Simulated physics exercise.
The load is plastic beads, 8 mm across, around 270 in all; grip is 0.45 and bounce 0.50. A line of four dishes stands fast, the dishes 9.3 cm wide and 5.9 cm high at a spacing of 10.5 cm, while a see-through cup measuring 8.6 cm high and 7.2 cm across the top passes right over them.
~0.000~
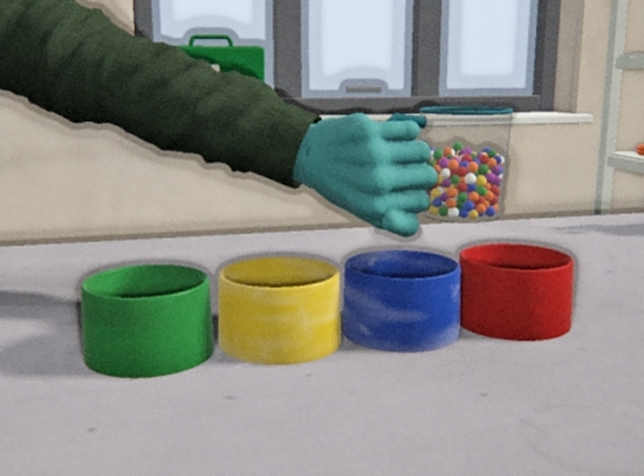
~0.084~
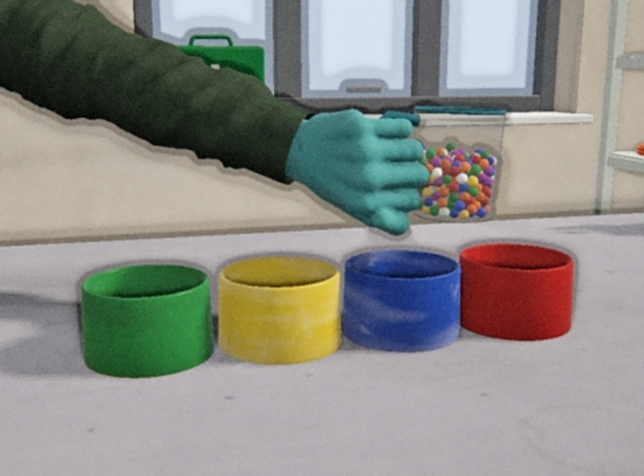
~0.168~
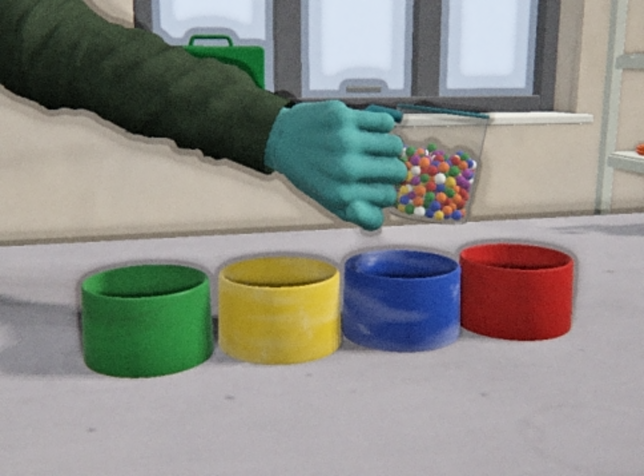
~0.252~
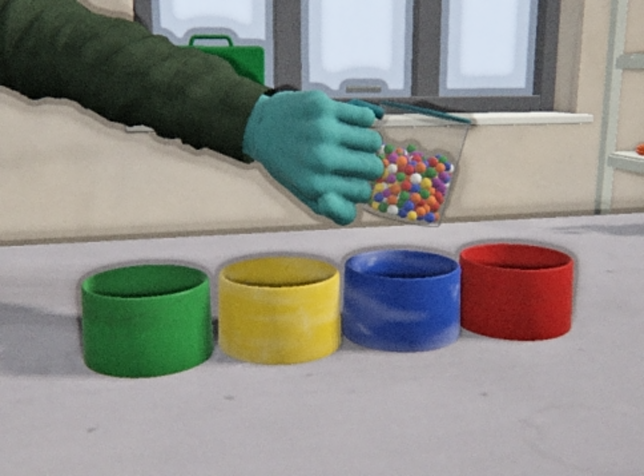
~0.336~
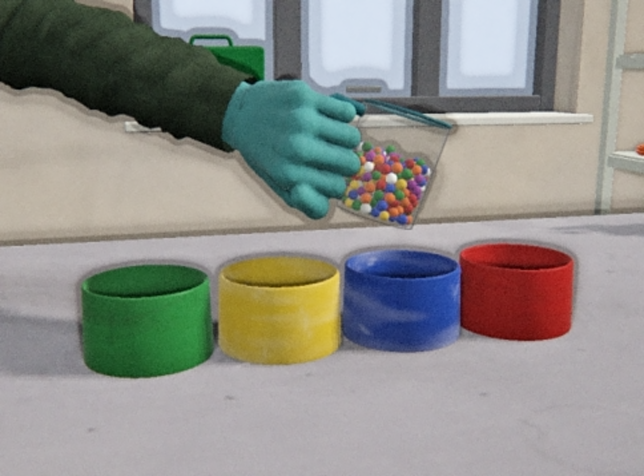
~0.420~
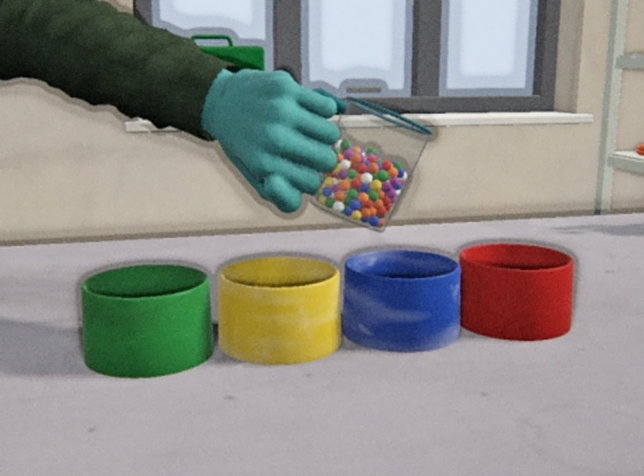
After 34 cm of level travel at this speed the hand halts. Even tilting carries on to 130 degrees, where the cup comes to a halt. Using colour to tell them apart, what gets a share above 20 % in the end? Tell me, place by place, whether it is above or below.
As I see it, red dish: I'd say it gets a fifth at most, blue dish: I'd say it gets a fifth at most, green dish: I'd say it gets more than a fifth, yellow dish: I'd say it gets a fifth at most, counter: I'd say it gets a fifth at most.
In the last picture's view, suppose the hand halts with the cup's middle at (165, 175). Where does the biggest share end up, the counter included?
The largest share goes to yellow.
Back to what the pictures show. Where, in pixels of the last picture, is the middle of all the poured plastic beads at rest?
Look around (143, 331) in the last picture.
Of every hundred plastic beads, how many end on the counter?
The answer is roughly 5 per cent.
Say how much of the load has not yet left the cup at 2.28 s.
My guess is near 0 per cent.
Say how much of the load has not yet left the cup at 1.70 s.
Around 100 percent.
Then, at 1.19 s, tilt 73 degrees; cup holds 100 %.
Then, at 1.70 s, tilt 106 degrees; cup holds 100 %.
Then, at 2.28 s, tilt 130 degrees; cup holds 0 %, green 95 %.
By 2.7 s all is still; red 0 %, blue 0 %, green 95 %, yellow 0 %, counter 5 %.
